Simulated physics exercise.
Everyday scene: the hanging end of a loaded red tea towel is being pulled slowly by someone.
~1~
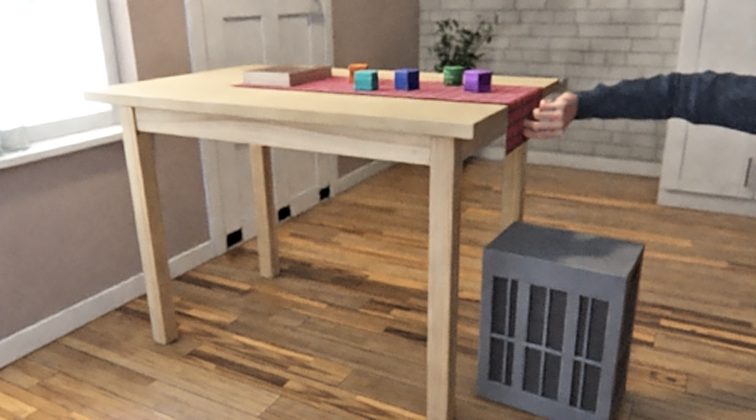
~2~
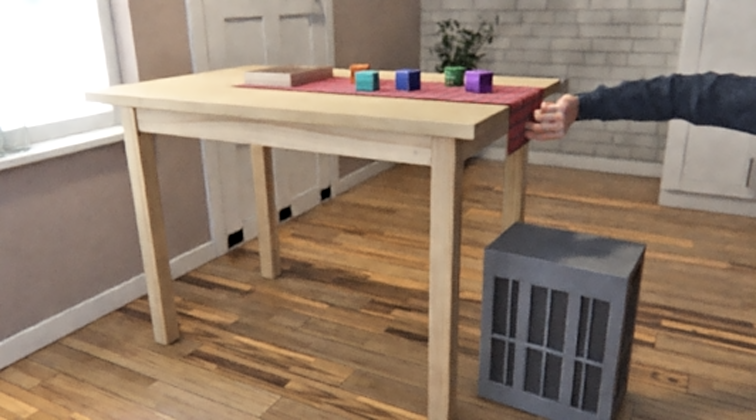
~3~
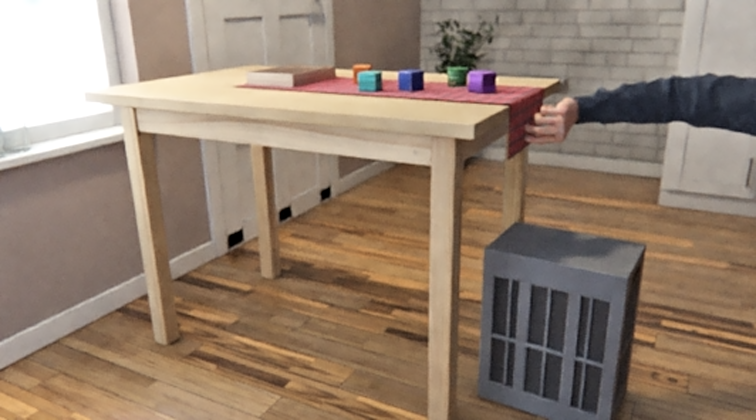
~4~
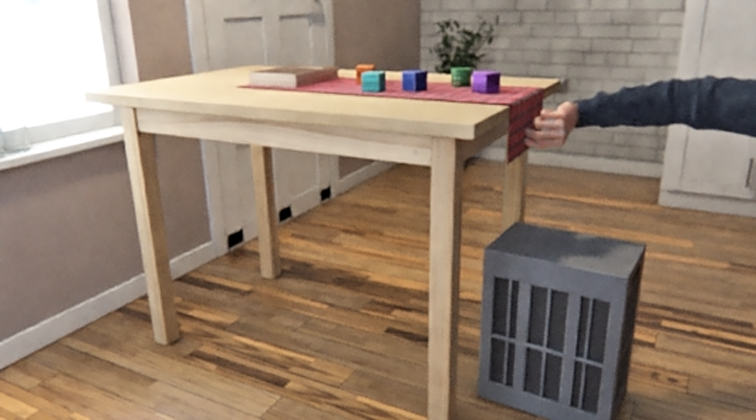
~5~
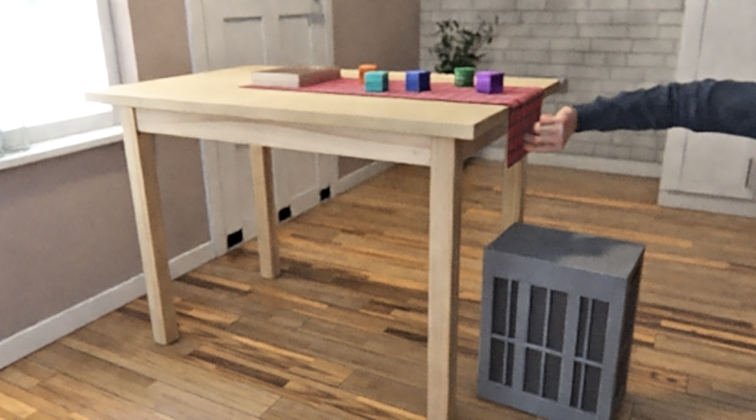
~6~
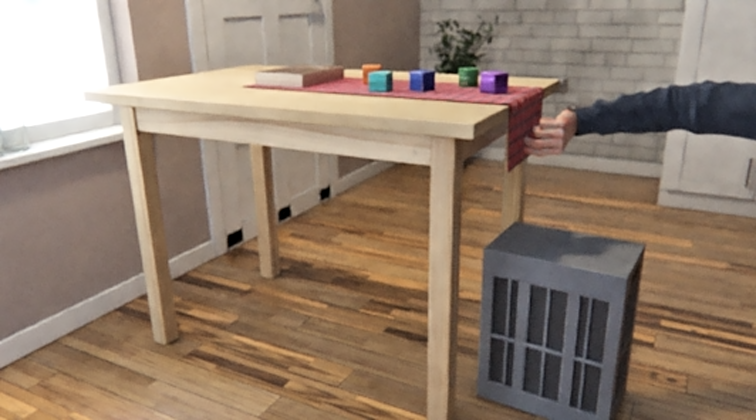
The clip shows a hand slowly pulling the hanging end of a red cloth down beside a wooden table, while the colored cubes and a small green object on it shift slightly right together above a gray crate.
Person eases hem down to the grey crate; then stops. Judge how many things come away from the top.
Two things are going to come down.
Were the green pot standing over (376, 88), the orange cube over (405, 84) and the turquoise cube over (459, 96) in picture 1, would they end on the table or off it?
In the end the green pot is still up there, the orange cube is still up there and the turquoise cube is no longer up there.
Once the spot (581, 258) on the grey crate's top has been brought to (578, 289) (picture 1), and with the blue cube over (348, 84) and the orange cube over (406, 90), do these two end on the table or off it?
As for the blue cube, it stays in place; as for the orange cube, it leaves the top.
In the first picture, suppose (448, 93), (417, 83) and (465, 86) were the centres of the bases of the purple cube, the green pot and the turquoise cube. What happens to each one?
As for the purple cube, it leaves the top; the green pot, it holds its spot; the turquoise cube, it leaves the top.
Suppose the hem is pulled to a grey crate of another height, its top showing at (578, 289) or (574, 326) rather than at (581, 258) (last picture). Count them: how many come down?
The first gives 3, the second 4.
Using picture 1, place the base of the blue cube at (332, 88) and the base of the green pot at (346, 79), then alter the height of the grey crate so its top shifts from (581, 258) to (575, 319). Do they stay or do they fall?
The blue cube stays on, the green pot keeps its place on top.
A little later, hem near (523, 203); purple cube gone.
Next, hem on the crate; purple cube and green pot gone.
When it is over, hem on the crate; purple cube and green pot gone. The table loses two.
